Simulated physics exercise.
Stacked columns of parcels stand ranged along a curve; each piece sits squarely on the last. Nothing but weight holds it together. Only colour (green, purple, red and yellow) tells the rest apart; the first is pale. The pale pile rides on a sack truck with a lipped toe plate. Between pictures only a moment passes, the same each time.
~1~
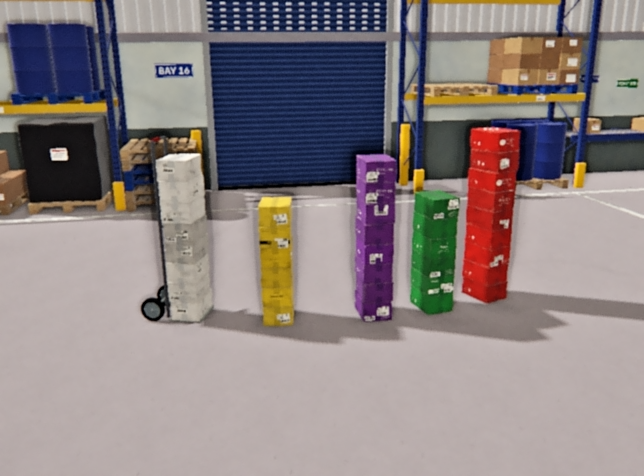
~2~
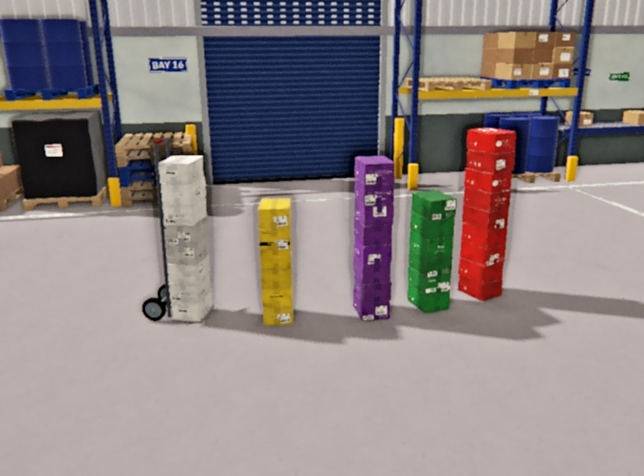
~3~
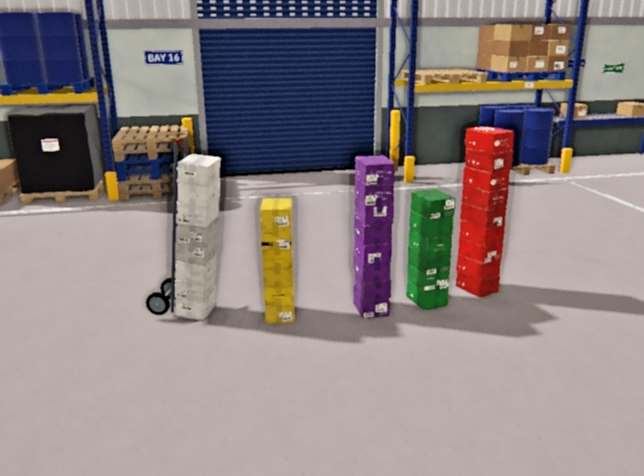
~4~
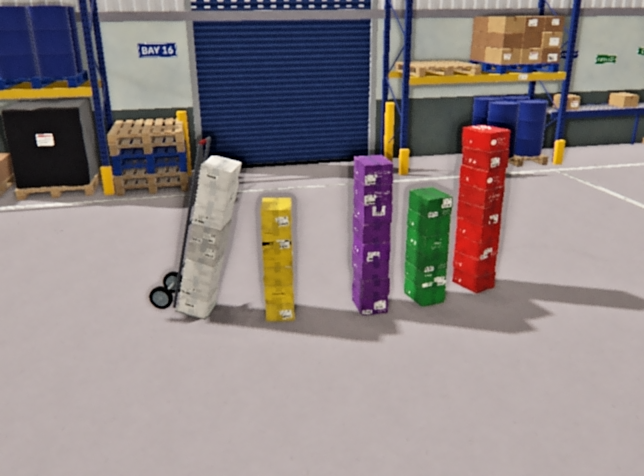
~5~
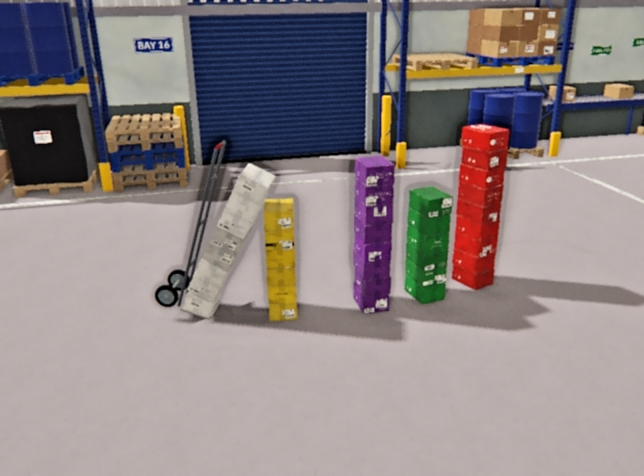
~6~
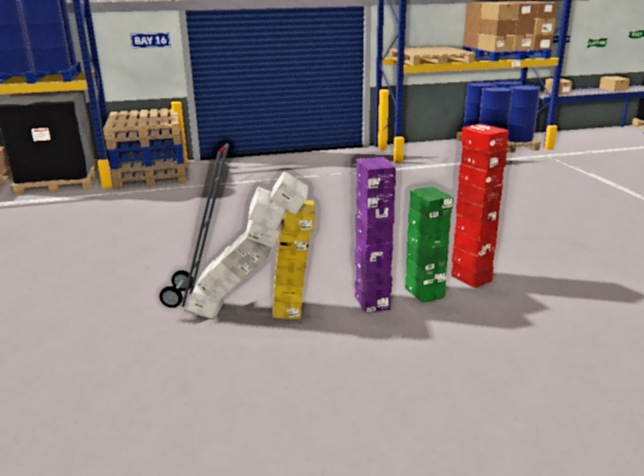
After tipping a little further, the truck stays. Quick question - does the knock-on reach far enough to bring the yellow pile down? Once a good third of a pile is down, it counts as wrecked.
Yes, it falls.
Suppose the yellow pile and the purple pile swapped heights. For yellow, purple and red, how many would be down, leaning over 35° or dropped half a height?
Yellow 7, purple 5, red 9.
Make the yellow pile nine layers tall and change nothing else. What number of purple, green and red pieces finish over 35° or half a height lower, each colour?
Pieces down at the end - purple: 8, green: 6, red: 9.
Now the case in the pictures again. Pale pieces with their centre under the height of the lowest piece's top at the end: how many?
The number is 7.
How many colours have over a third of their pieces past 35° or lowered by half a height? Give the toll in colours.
In all, 4.
Shortly afterwards, 7 of the pale pile down; 6 of the 6 yellow parcels down (6 of 29 in all colours); top yellow parcel tilted clearly, about its own height lower; top purple parcel tilted a little.
Next, 7 of the pale pile down; 6 of the 6 yellow parcels down (20 of 29 in all colours); top yellow parcel upside down; top green parcel tilted well over, about its own height lower.
In the end, 7 of the pale pile down; 6 of the 6 yellow parcels down (27 of 29 in all colours); top yellow parcel upside down; top red parcel upside down. From the last view, middles, top yellow parcel near (447, 346), top red parcel near (624, 210).
